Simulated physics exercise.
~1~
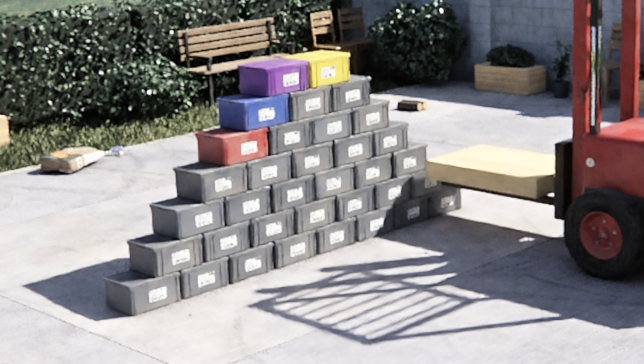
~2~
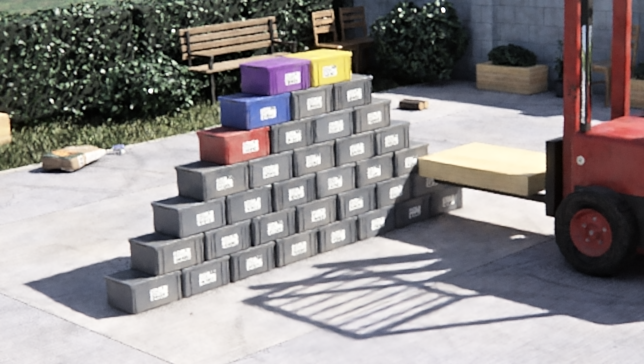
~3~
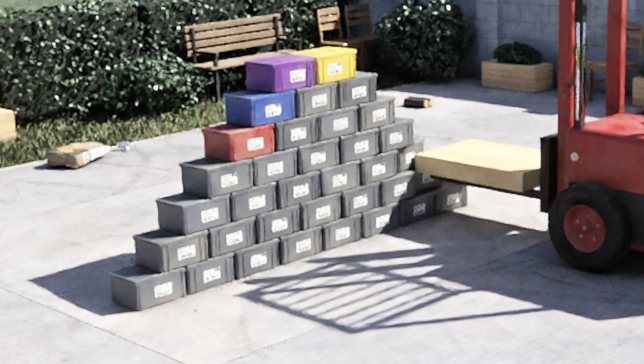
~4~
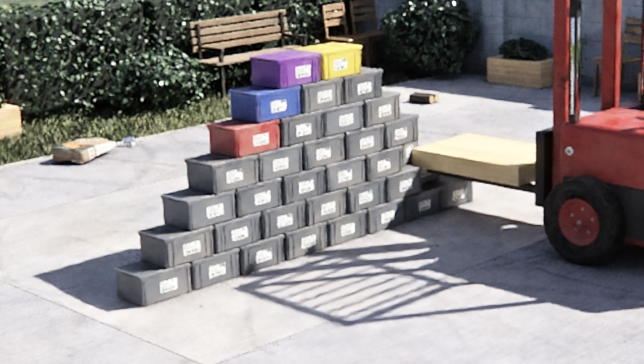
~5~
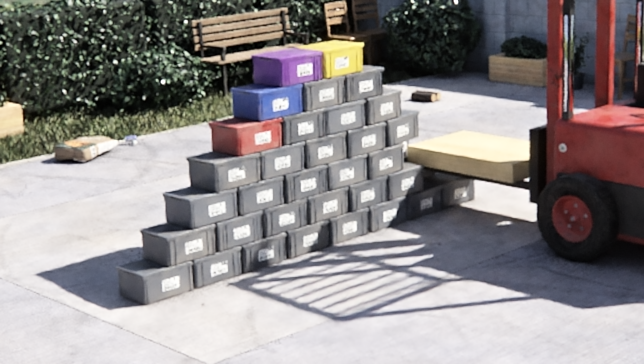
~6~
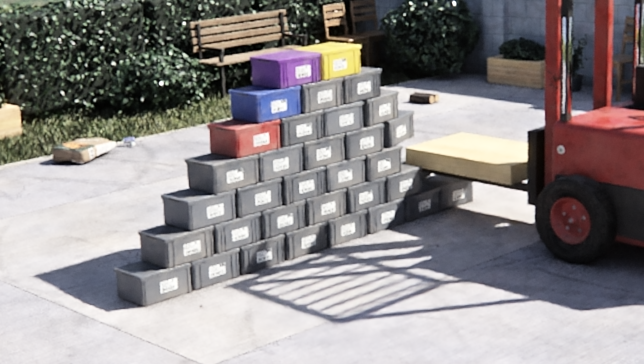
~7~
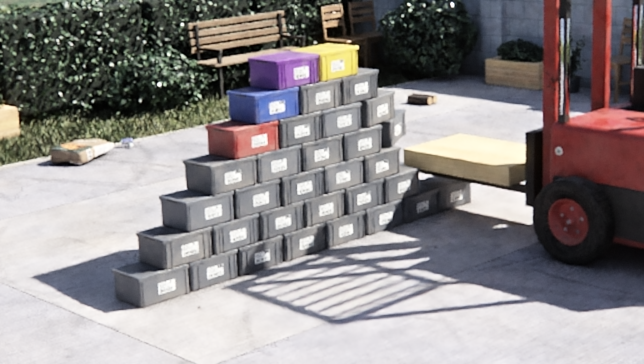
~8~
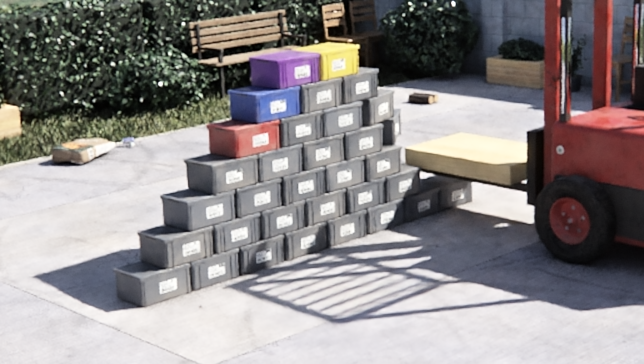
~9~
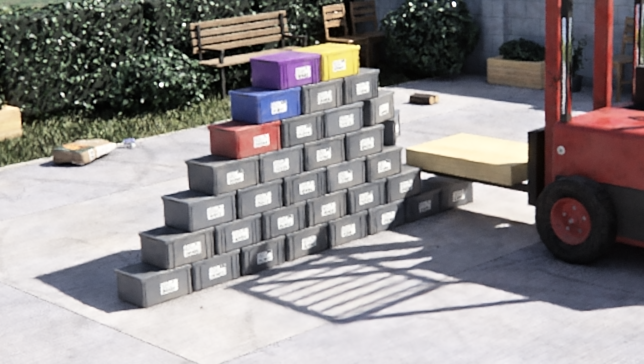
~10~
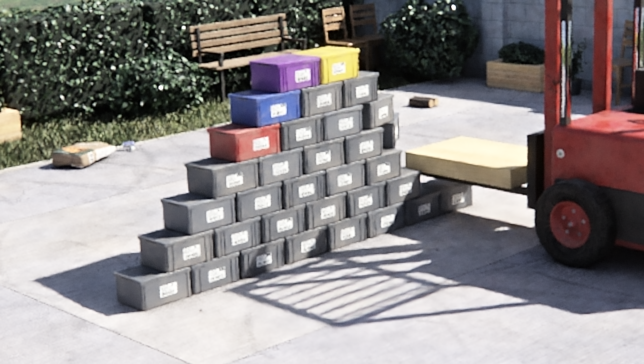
In this clip, a red forklift carrying a pale yellow load edges left toward the right end of a stepped stack of mostly gray lidded totes, then stops, and the stack stays standing with its red, blue, purple and yellow totes still in place.
